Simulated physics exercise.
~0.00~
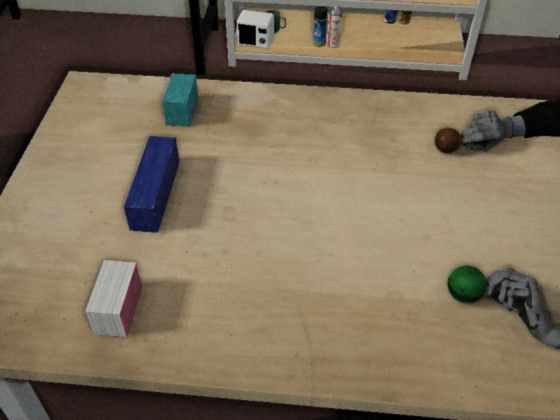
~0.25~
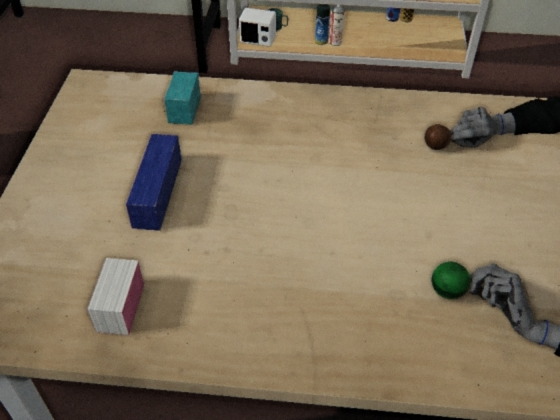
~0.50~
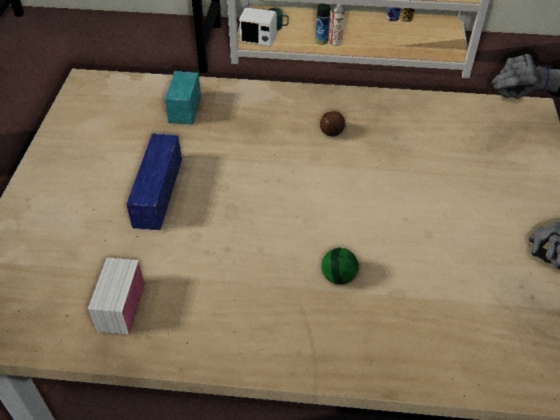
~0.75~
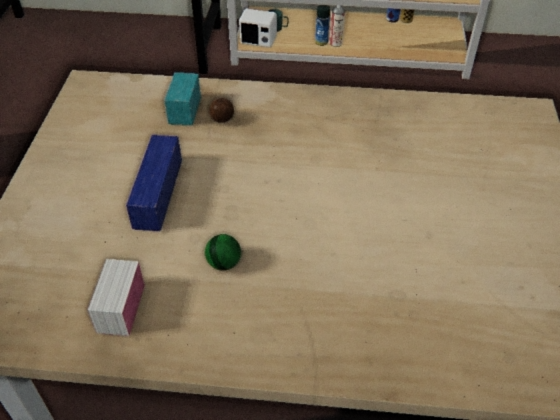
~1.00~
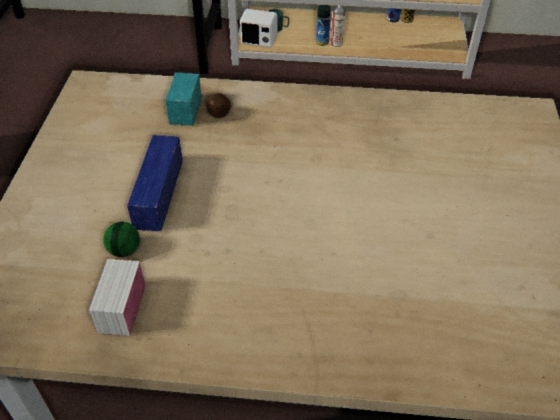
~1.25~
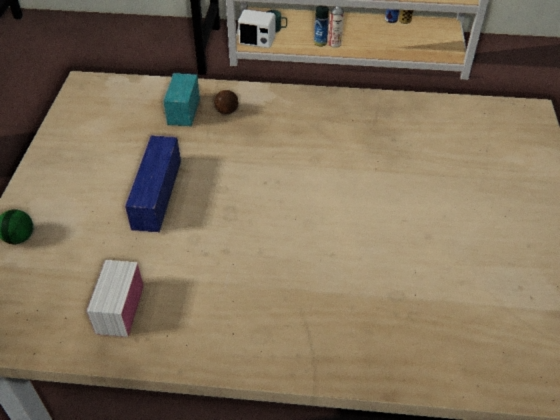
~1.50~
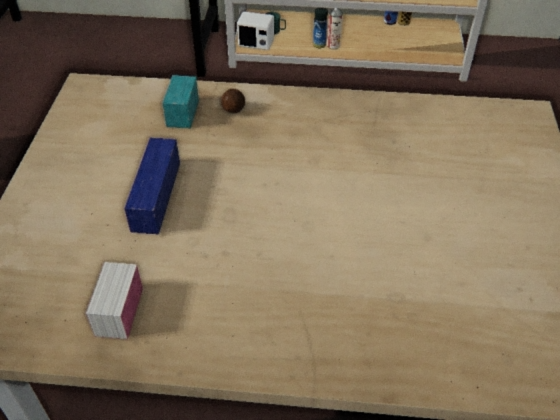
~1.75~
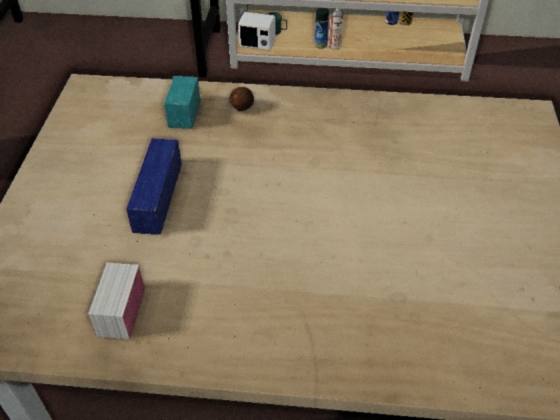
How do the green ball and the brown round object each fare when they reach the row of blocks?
The green ball rolls through the gap between the blue block and the pink-and-white block. The brown round object bounces off the turquoise block and does not get through.
We see two grey hands send a green ball and a small brown round object leftward across a wooden table toward three blocks. The green one rolls through the gap between the blue and pink-and-white blocks and out of view, while the brown one hits the turquoise block and drifts back right.
